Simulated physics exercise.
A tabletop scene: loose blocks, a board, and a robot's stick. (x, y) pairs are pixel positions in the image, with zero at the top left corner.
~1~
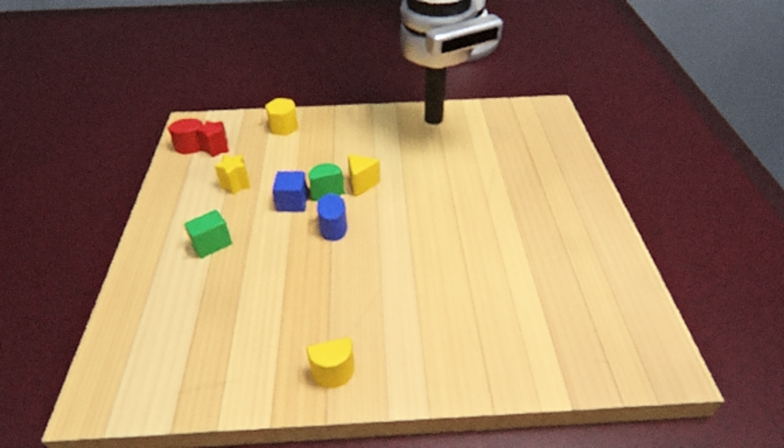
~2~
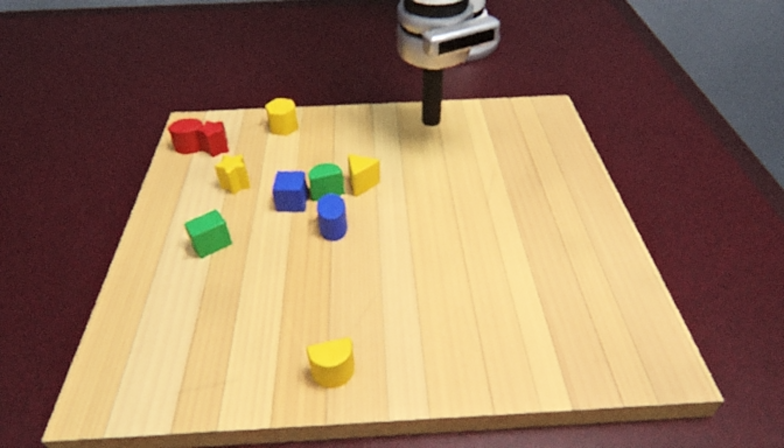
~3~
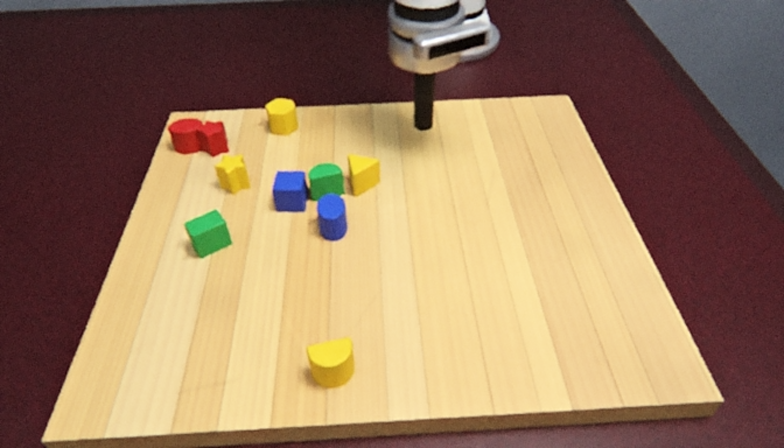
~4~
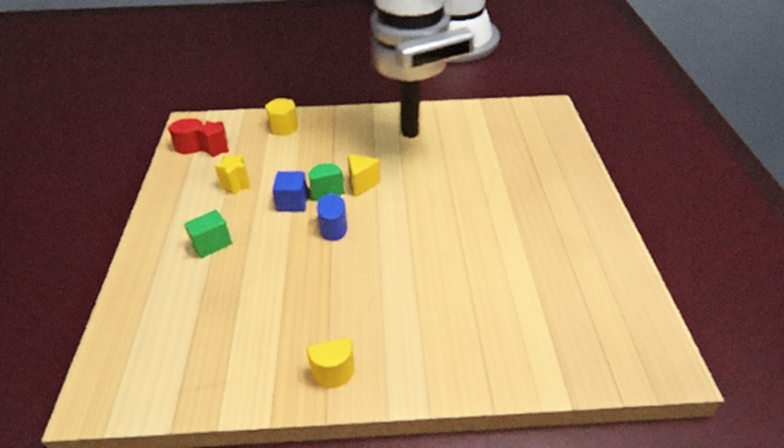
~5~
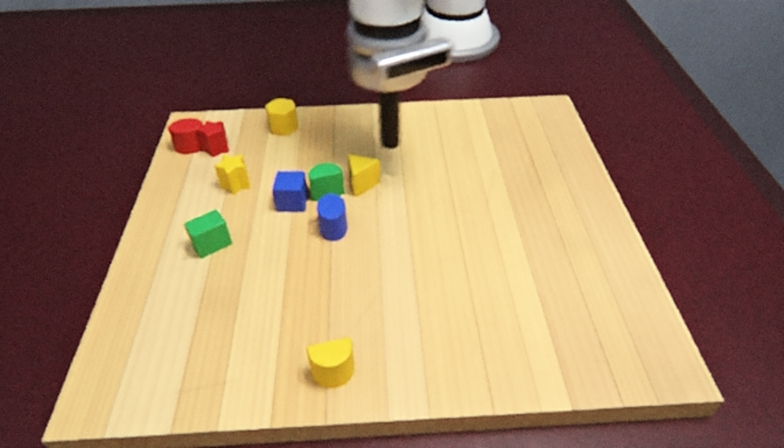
Robot arm with a black stick moving slightly left and nearer above a wooden board, the scattered coloured blocks staying still.
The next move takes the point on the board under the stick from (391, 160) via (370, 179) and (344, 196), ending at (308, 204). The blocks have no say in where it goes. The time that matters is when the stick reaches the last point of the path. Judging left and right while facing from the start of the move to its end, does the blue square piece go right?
Answer: Yes.
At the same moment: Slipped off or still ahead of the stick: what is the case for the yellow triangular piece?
Most likely the yellow triangular piece slides off.
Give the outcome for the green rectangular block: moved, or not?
Not moved.
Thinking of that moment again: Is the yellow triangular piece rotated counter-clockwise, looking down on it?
Going by the path, yes.
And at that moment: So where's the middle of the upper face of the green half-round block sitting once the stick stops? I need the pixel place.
The middle of its upper face should be somewhere near (281, 183).
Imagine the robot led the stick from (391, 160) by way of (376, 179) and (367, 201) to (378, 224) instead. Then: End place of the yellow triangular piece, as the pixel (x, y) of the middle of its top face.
It should be at about (344, 184).
What follows on the original path. One third of the way, stick at (369, 162); yellow triangular piece at (356, 167), turned 15° clockwise.
Two thirds of the way, stick at (342, 179); blue square piece at (285, 178), turned 15° anticlockwise; green half-round block at (316, 178), turned 70° clockwise; blue oval block at (328, 214); yellow triangular piece at (342, 189).
At the end, stick at (306, 187); green rectangular block unmoved; blue square piece at (257, 179); green half-round block at (281, 183), turned 105° clockwise; blue oval block at (328, 216); yellow triangular piece at (338, 191), turned 25° anticlockwise.
